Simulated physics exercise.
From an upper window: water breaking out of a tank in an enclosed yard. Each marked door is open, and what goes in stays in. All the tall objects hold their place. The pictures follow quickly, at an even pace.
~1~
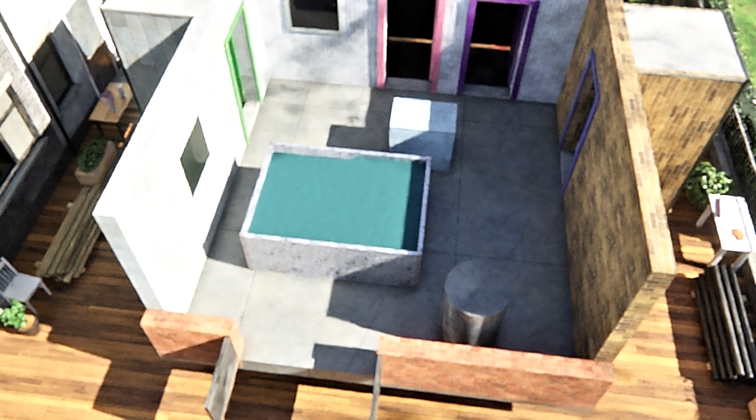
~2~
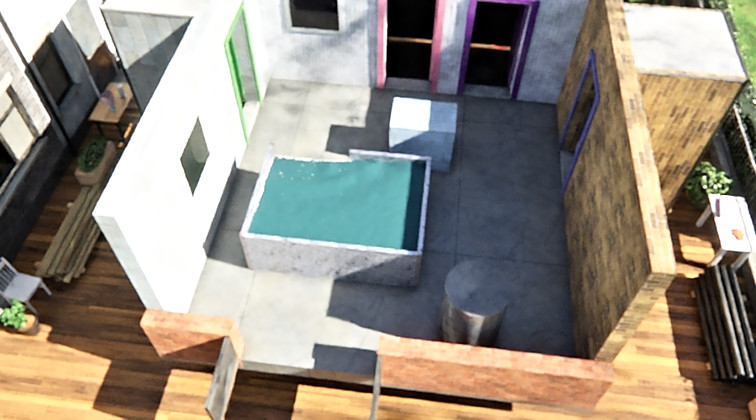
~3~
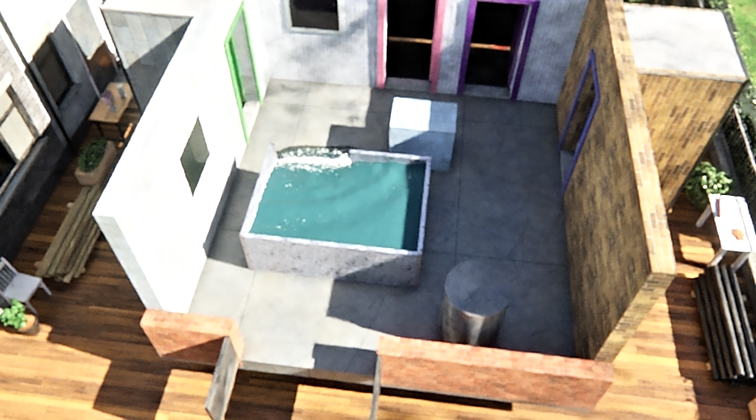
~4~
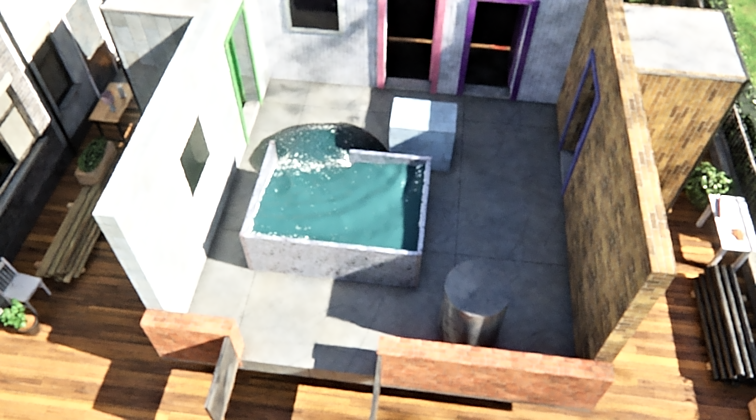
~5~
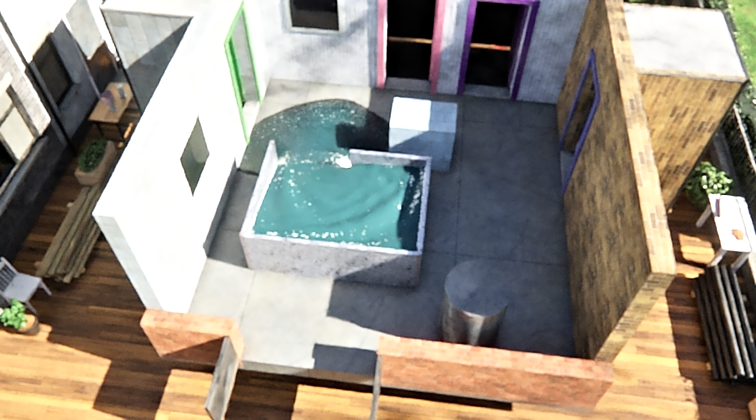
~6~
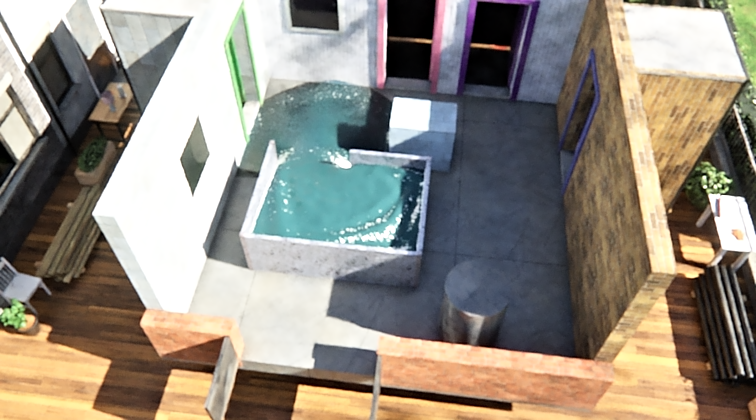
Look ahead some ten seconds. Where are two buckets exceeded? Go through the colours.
The pink door lets in a lot; the purple door lets in a lot; the green door lets in a lot; the blue door lets in a lot.
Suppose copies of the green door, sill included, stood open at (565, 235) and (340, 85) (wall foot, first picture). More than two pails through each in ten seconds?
In that order: Stays under, takes more.
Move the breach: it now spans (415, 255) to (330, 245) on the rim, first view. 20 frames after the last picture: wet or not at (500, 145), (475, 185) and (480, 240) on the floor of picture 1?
As listed: Flooded, under water, flooded.
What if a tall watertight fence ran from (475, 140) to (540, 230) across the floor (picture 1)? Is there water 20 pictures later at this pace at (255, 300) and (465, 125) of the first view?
As listed: Dry, flooded.
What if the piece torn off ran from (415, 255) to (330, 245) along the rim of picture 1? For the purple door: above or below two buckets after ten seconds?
My reading: Purple door goes over.
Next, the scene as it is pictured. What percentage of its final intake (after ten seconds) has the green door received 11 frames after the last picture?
Close to 20 %.
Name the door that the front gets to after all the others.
It is the blue one.
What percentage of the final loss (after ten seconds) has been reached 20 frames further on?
Close to 40 %.
A moment on, water covers 30 % of the floor; the pink door over two buckets in, the purple door not reached, the green door under two buckets in, the blue door not reached.
Next, water covers 35 % of the floor; the pink door far over two buckets in, the purple door wet at the sill, nothing in, the green door over two buckets in, the blue door not reached.
Then, water covers 50 % of the floor; the pink door far over two buckets in, the purple door wet at the sill, nothing in, the green door far over two buckets in, the blue door wet at the sill, nothing in.
Later, water covers 85 % of the floor; the pink door far over two buckets in, the purple door under two buckets in, the green door far over two buckets in, the blue door far over two buckets in.
In the end, water covers 100 % of the floor; the pink door far over two buckets in, the purple door over two buckets in, the green door far over two buckets in, the blue door far over two buckets in.
